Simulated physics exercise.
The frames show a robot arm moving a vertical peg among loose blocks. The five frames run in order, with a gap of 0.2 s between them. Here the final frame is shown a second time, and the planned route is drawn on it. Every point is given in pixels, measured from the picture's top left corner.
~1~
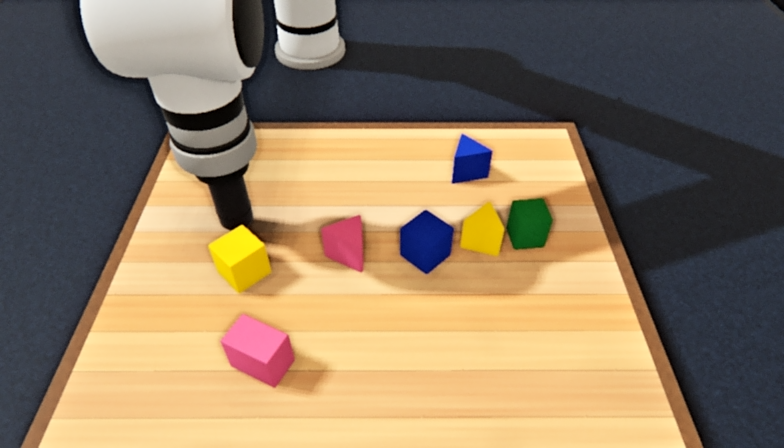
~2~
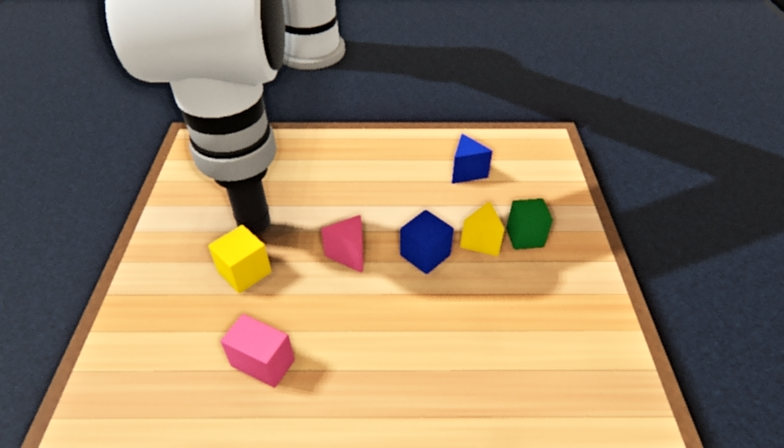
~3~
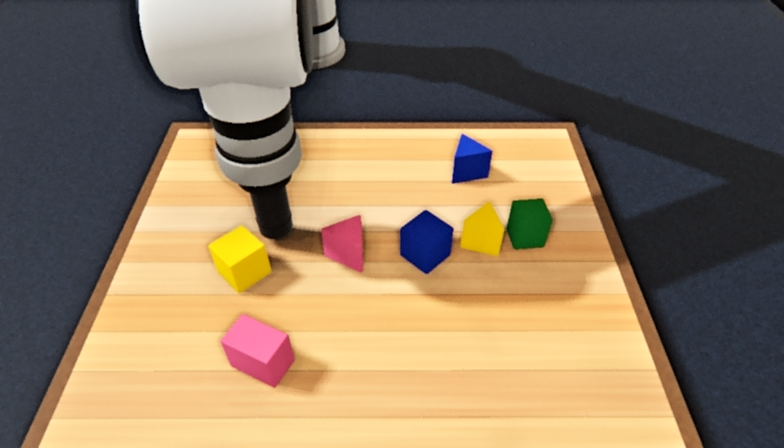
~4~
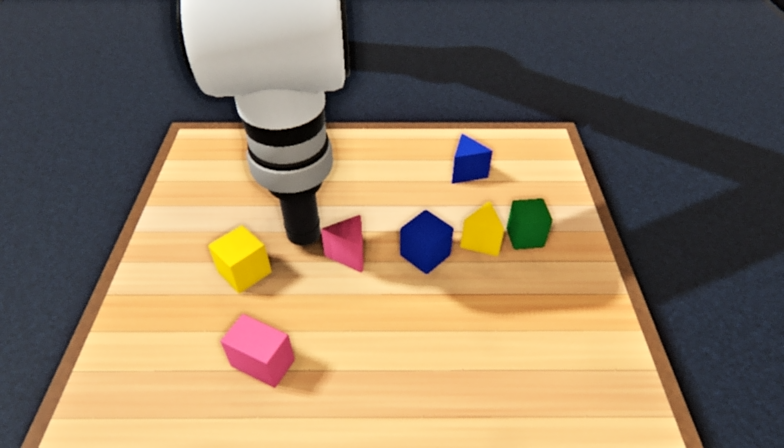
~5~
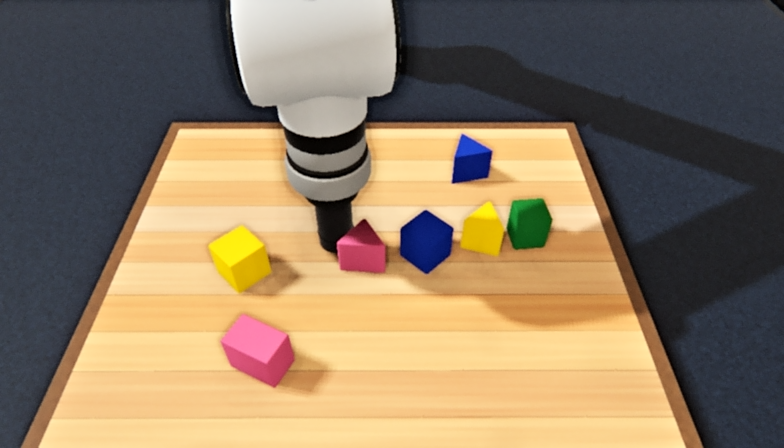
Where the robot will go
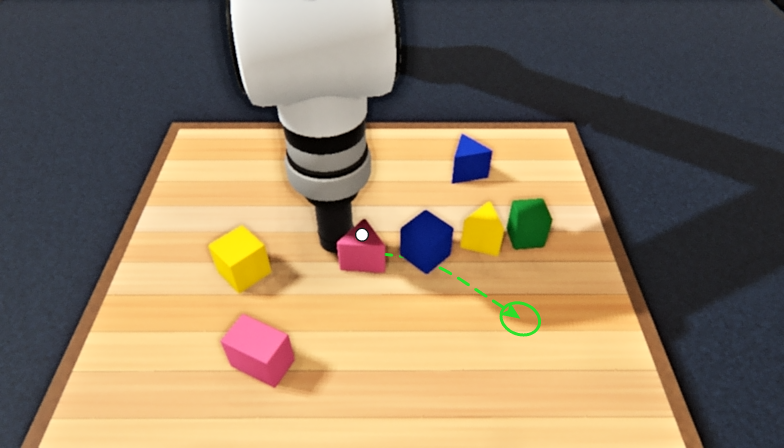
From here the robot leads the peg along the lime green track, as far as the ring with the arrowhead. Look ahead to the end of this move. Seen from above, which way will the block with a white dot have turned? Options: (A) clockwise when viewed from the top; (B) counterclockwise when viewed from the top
A (clockwise when viewed from the top)
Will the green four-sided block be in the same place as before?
Yes, that is what happens.
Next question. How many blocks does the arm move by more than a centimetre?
Three or more shift.
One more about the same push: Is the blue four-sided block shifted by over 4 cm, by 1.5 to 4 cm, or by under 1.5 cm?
More than 4 cm.
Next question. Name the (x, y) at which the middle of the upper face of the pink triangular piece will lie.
That would be at about pixel (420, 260).
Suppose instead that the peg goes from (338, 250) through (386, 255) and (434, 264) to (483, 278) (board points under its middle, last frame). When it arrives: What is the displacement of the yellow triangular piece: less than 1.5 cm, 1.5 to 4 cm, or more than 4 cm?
It will move between 1.5 and 4 cm.
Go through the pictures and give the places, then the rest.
The first frame shows tip of the peg (237, 220), middles of tops, pink triangular piece (347, 229), blue four-sided block (427, 227), yellow triangular piece (486, 216), green four-sided block (533, 209).
The second frame shows peg (254, 223), nothing pushed.
The third frame shows peg (276, 228), nothing pushed.
The fourth frame shows peg (304, 234), nothing pushed.
The fifth frame shows peg (337, 241), pink triangular piece (362, 235), blue four-sided block (427, 227), yellow triangular piece (486, 216), green four-sided block (533, 209).
The line goes from (338, 250) through (402, 256) and (462, 280) to (520, 319); the dot is on the pink triangular piece.
On the path given first. One third of the way, peg (403, 248); pink triangular piece (409, 254), turned 35° clockwise; blue four-sided block (448, 227).
Two thirds of the way, peg (465, 274); pink triangular piece (420, 262), turned 80° clockwise; blue four-sided block (495, 234), turned 70° anticlockwise; yellow triangular piece (501, 206).
At the end, peg (523, 311); pink triangular piece (420, 262), turned 80° clockwise; blue four-sided block (498, 235), turned 85° anticlockwise; yellow triangular piece (501, 206); green four-sided block unmoved.
